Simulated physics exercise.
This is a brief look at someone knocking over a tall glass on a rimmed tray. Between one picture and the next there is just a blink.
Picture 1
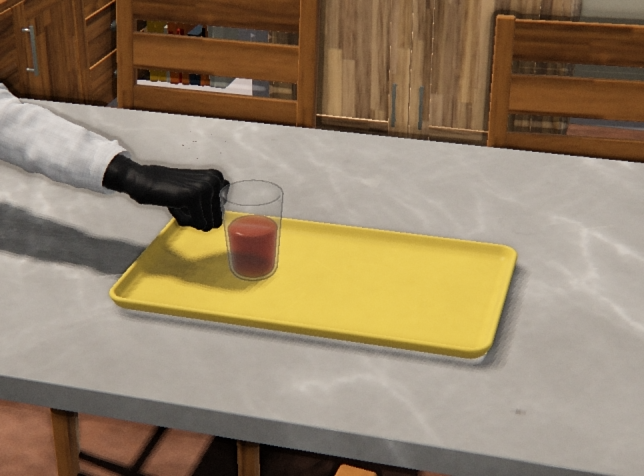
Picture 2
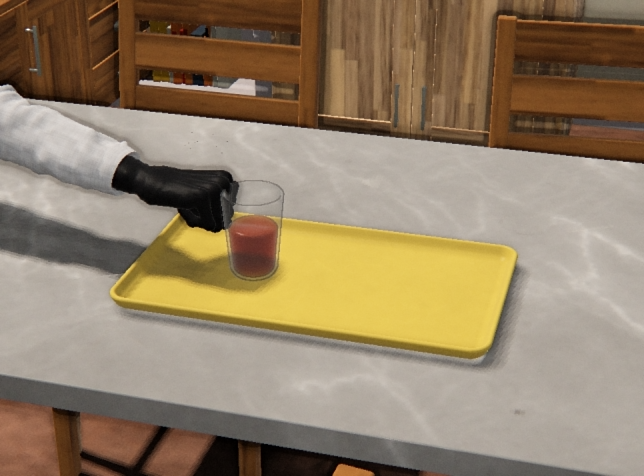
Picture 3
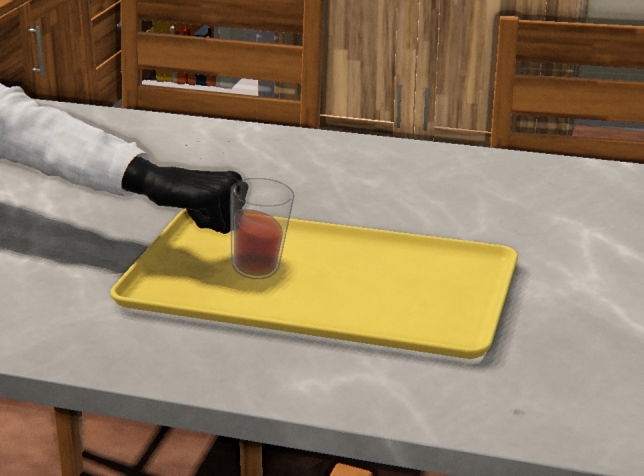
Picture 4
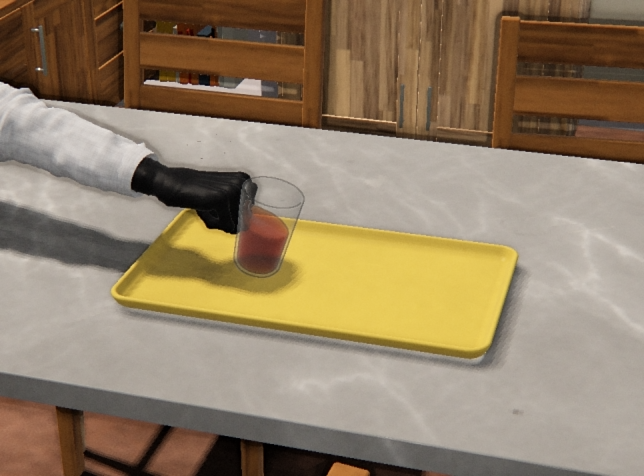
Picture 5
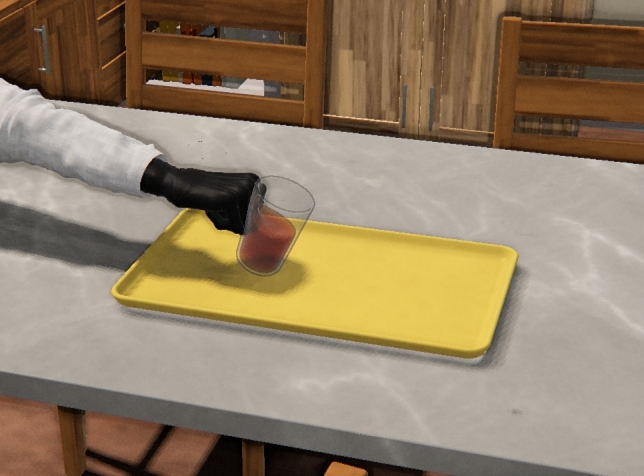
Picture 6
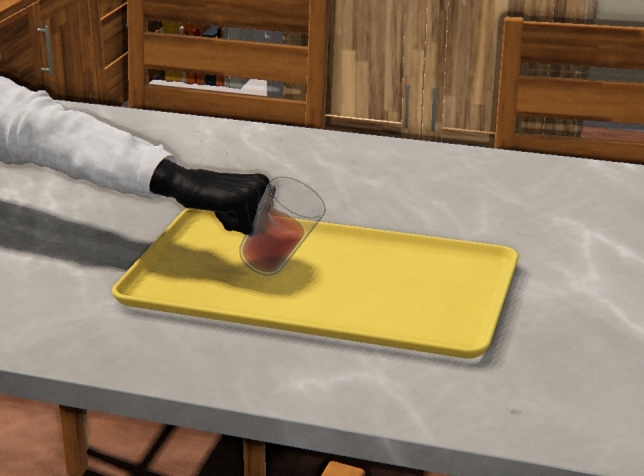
On a yellow tray, a black-gloved hand pushes a glass of red liquid rightward, tilting it.
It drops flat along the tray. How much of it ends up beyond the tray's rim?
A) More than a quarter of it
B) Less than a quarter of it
A.
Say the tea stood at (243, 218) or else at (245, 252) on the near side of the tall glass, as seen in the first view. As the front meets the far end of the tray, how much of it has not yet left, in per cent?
In order, 45 and 50 in a hundred.
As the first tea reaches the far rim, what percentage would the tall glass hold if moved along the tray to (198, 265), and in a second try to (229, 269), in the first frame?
Try 1: 35 %; try 2: 40 %.
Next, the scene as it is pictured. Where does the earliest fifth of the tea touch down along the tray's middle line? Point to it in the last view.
I'd mark it somewhere close to pixel (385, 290).
A moment on, the tall glass lies on its side and 98 per cent is in the glass, 1 on the tray and 1 above or beyond its rim.
Next, the tall glass lies on its side and 49 per cent is in the glass, 43 on the tray and 8 above or beyond its rim.
Then the tall glass lies on its side and 25 per cent is in the glass, 58 on the tray and 17 above or beyond its rim.
Later the tall glass lies on its side and 13 per cent is in the glass, 48 on the tray and 39 above or beyond its rim.
In the end 61 per cent is held by tray and glass, 39 is off the tray.
